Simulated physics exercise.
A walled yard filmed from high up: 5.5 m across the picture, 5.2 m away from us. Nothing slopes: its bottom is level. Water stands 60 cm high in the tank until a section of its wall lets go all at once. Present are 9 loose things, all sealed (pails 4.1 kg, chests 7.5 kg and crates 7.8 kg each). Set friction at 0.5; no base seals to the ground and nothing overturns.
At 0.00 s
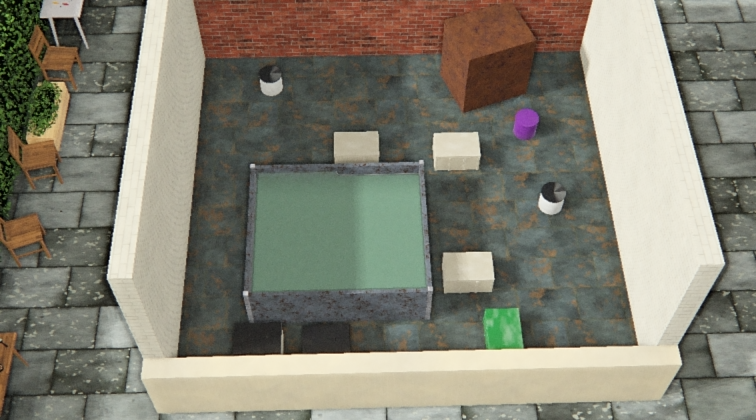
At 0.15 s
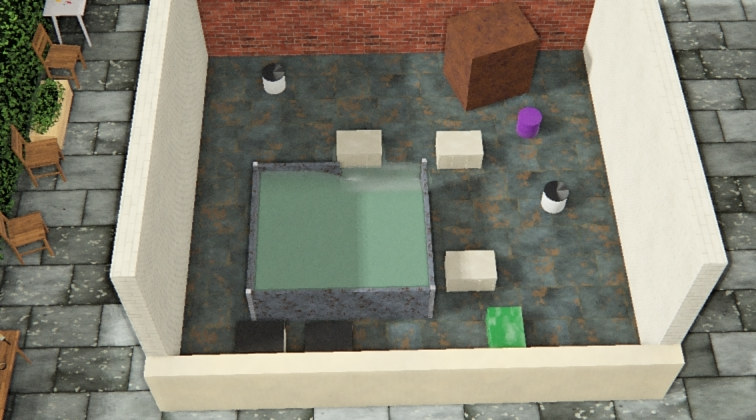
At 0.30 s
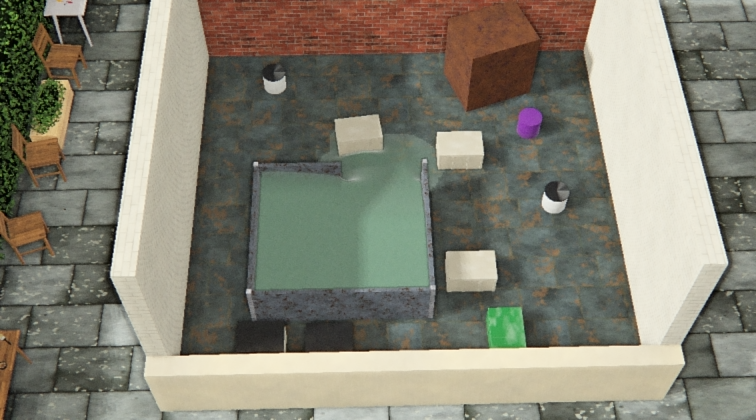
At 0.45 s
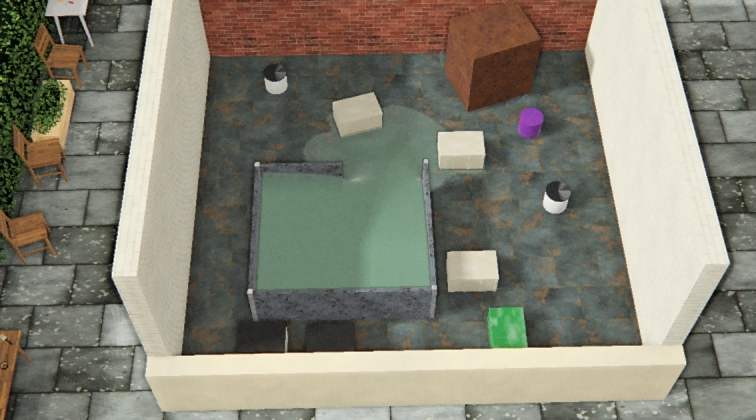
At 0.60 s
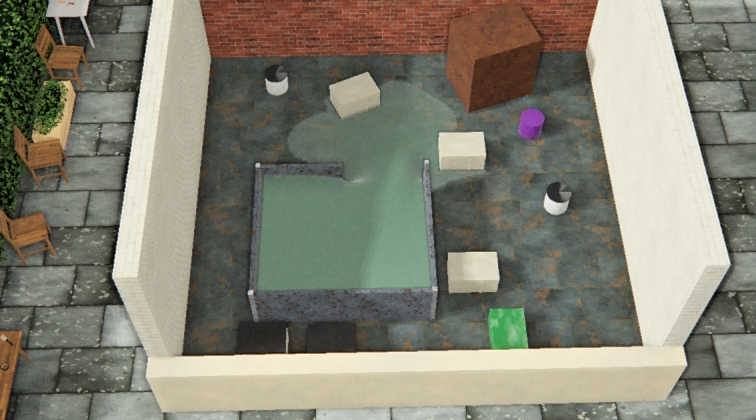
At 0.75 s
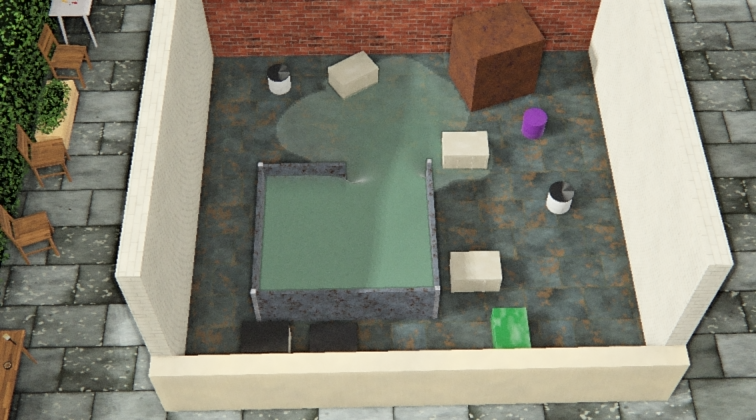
In a walled yard seen from above, a square stone-sided pool of greenish water sits among pale blocks, a brown box and small containers. Water pours through a gap at the pool's back right, pushing one pale block toward the brick wall and spreading across the dark floor.
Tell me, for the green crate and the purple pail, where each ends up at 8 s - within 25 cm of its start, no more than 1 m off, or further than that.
At the end, the green crate shifts a fair bit but under a metre. The purple pail goes beyond a metre.
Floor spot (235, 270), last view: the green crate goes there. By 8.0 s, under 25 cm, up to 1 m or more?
As it turns out, it is swept away.
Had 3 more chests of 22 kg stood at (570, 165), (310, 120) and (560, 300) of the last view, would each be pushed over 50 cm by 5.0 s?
Lab note - in order: Below threshold / above threshold / below threshold.
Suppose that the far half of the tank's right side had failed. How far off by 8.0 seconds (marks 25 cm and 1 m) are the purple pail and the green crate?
In that case the purple pail winds up well away while the green crate winds up well away.
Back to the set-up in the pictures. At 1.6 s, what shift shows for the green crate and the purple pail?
About 0 and 0 cm by then.
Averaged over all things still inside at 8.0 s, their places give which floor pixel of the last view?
Roughly at (485, 282).
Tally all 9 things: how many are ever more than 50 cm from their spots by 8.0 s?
I count 8 of them.
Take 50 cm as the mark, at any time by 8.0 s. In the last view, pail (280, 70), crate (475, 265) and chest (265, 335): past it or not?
Well, going one by one, it's too far, not that far and too far.
After 1.6 s the green crate is near (512, 330), 0.0 m from its start, aground; the purple pail is near (537, 117), 0.0 m from its start, aground; 1 afloat.
After 3.6 s the green crate is near (512, 330), 0.0 m from its start, aground; the purple pail is near (585, 164), 1.0 m from its start, aground; 1 afloat.
After 5.6 s the green crate is near (512, 330), 0.0 m from its start, aground; the purple pail is near (588, 243), 2.1 m from its start, aground; 2 afloat.
After 8.0 s the green crate is near (548, 307), 0.5 m from its start, afloat; the purple pail is near (576, 284), 2.6 m from its start, afloat; 6 afloat.
